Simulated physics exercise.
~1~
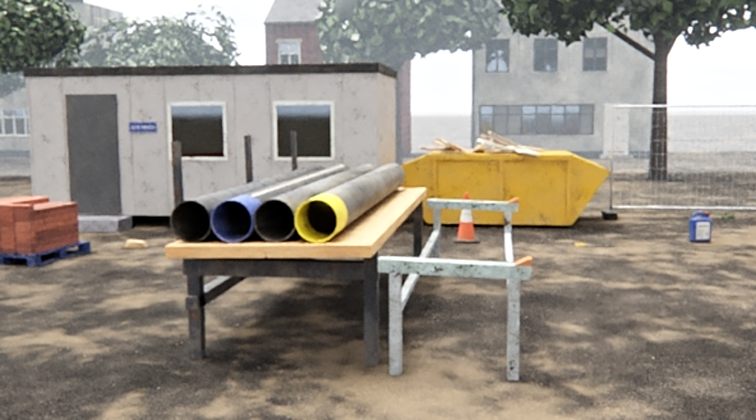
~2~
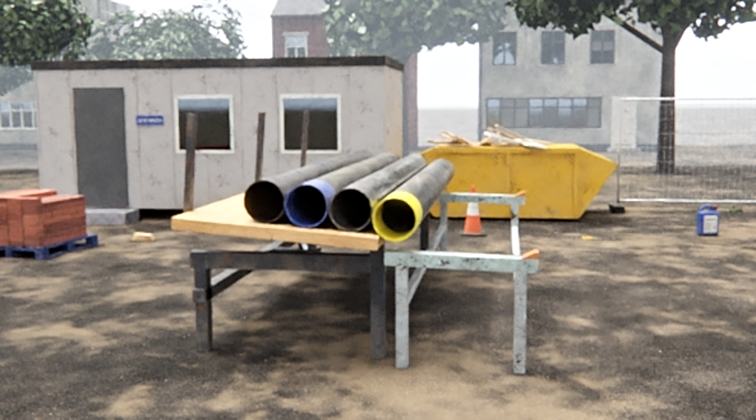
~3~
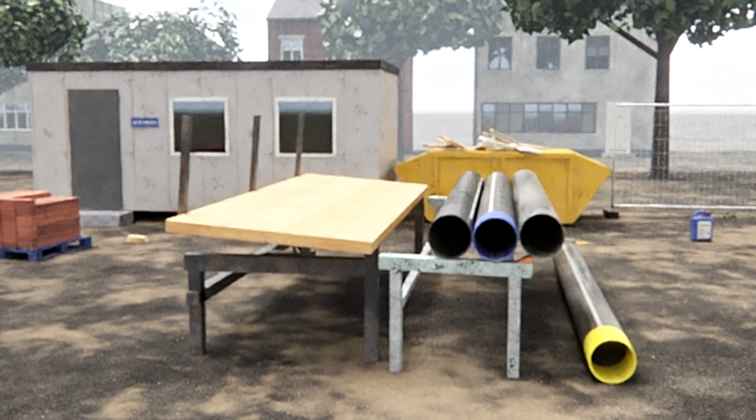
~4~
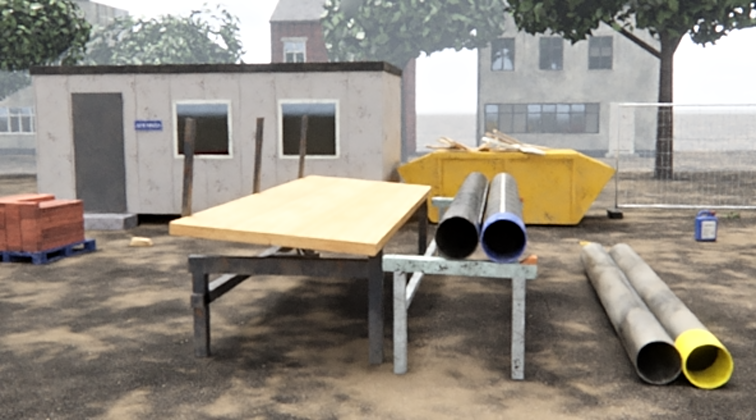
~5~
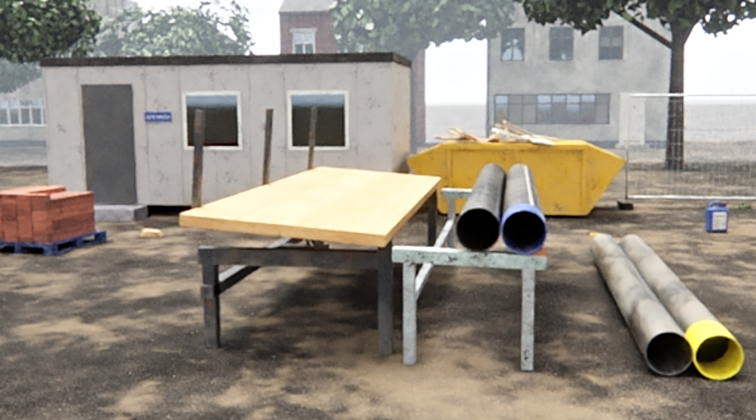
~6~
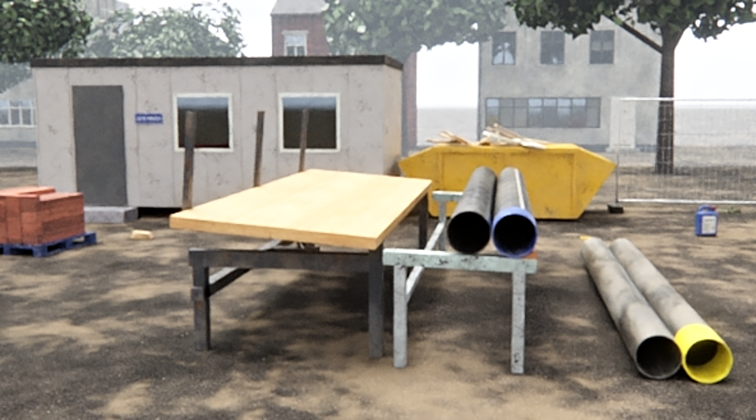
On a building site, four pipes roll right off a table and two fall down.
